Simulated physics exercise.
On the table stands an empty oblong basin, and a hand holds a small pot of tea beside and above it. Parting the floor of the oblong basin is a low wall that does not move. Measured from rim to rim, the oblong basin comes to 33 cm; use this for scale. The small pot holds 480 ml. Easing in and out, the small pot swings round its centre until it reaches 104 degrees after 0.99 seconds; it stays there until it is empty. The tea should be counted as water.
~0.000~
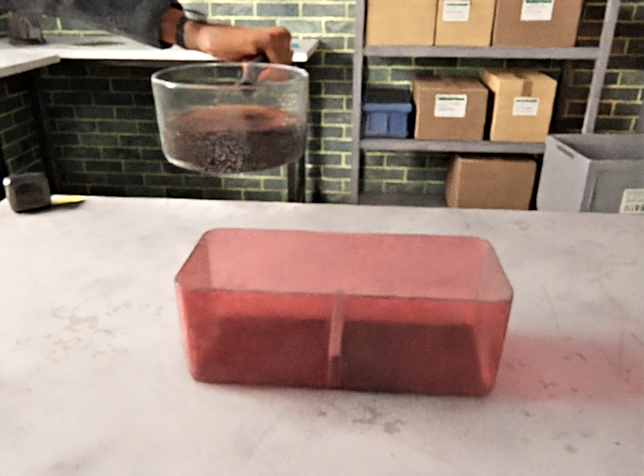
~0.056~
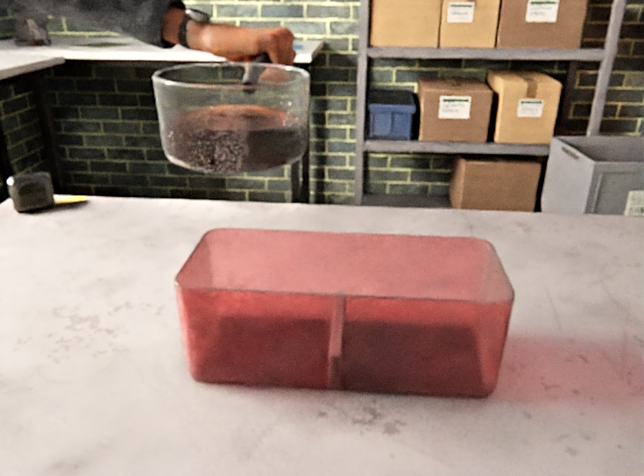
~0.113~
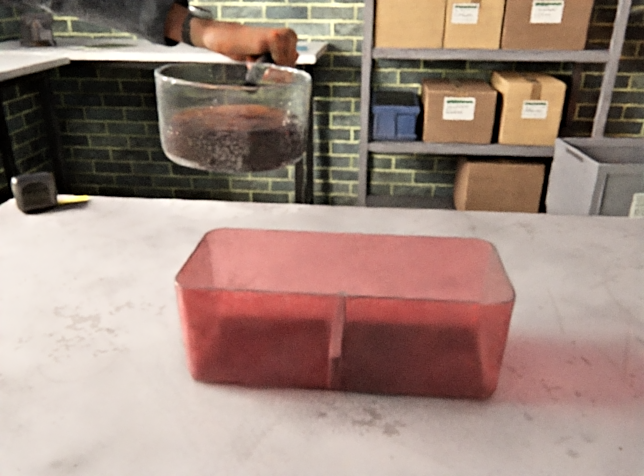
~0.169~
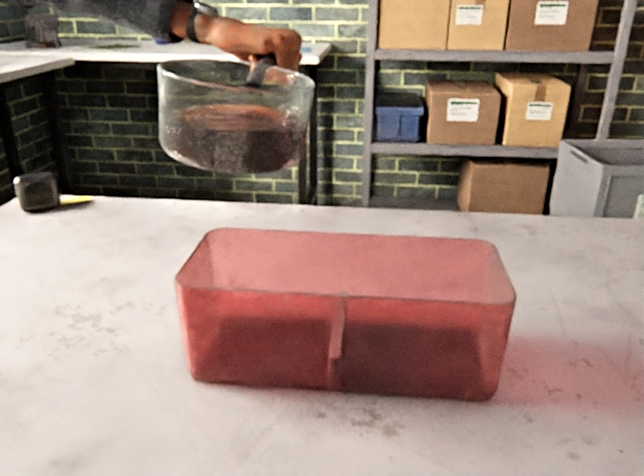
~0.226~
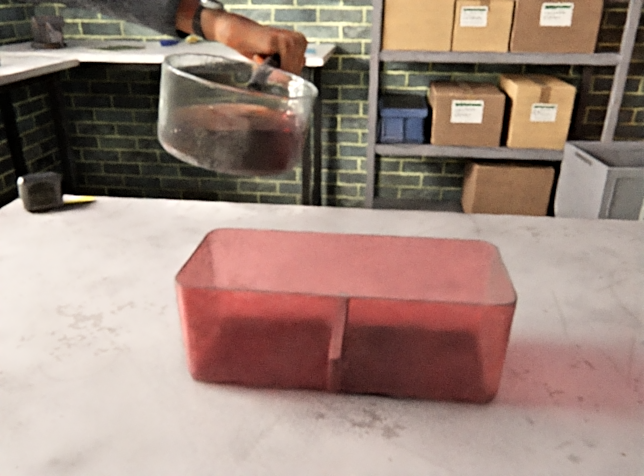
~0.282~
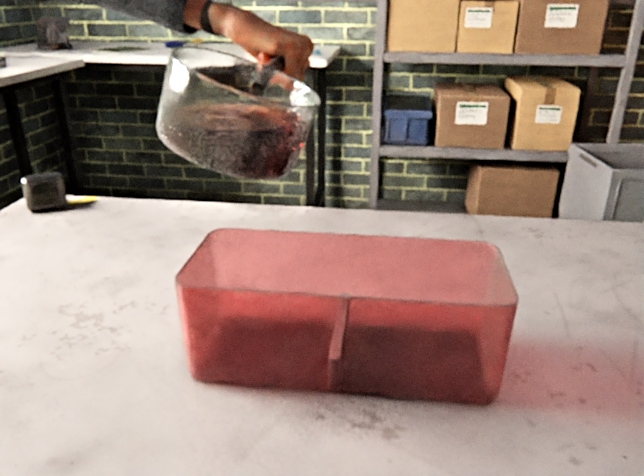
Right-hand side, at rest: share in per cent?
61 per cent.
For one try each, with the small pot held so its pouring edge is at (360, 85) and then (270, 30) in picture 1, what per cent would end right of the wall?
Try 1: Approx. 95 %; try 2: Approx. 30 %.
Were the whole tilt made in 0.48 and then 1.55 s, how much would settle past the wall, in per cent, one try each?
It comes to 50 per cent, and then 70 per cent.
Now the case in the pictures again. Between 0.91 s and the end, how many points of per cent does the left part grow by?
Some 24 per cent.
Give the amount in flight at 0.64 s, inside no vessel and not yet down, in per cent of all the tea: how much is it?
It comes to roughly 34 per cent.
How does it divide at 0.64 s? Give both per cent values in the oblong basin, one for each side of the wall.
I'd say some 1 on the left and some 4 on the right.
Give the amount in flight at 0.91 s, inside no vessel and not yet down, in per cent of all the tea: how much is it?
16 per cent, roughly.
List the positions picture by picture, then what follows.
In the first frame, it leans 0°; its right rim is at (307, 78); the tea meets the walls at (168, 117) and (304, 120); the oblong basin's rim runs from (191, 256) to (500, 268); the wall's top is at (338, 320).
In the second frame, it leans 1°; its right rim is at (308, 79); the tea meets the walls at (169, 116) and (305, 121).
In the third frame, it leans 3°; its right rim is at (310, 82); the tea meets the walls at (170, 116) and (305, 121).
In the fourth frame, it leans 7°; its right rim is at (312, 87); the tea meets the walls at (169, 116) and (305, 122).
In the fifth frame, it leans 13°; its right rim is at (315, 95); the tea meets the walls at (169, 114) and (306, 122).
In the sixth frame, it leans 19°; its right rim is at (318, 105); the tea meets the walls at (168, 112) and (308, 122).
By 0.64 s the tilt is 76° and 63 per cent is still to pour, 1 is left of the wall and 4 right of it.
By 0.91 s the tilt is 102° and 15 per cent is still to pour, 14 is left of the wall and 54 right of it.
By 1.19 s the tilt is 104° and 1 per cent is still to pour, 34 is left of the wall and 61 right of it.
By 1.49 s the tilt is 104° and 0 per cent is still to pour, 38 is left of the wall and 61 right of it.
At rest 38 per cent lies left of the wall, 61 right of it and 1 outside.
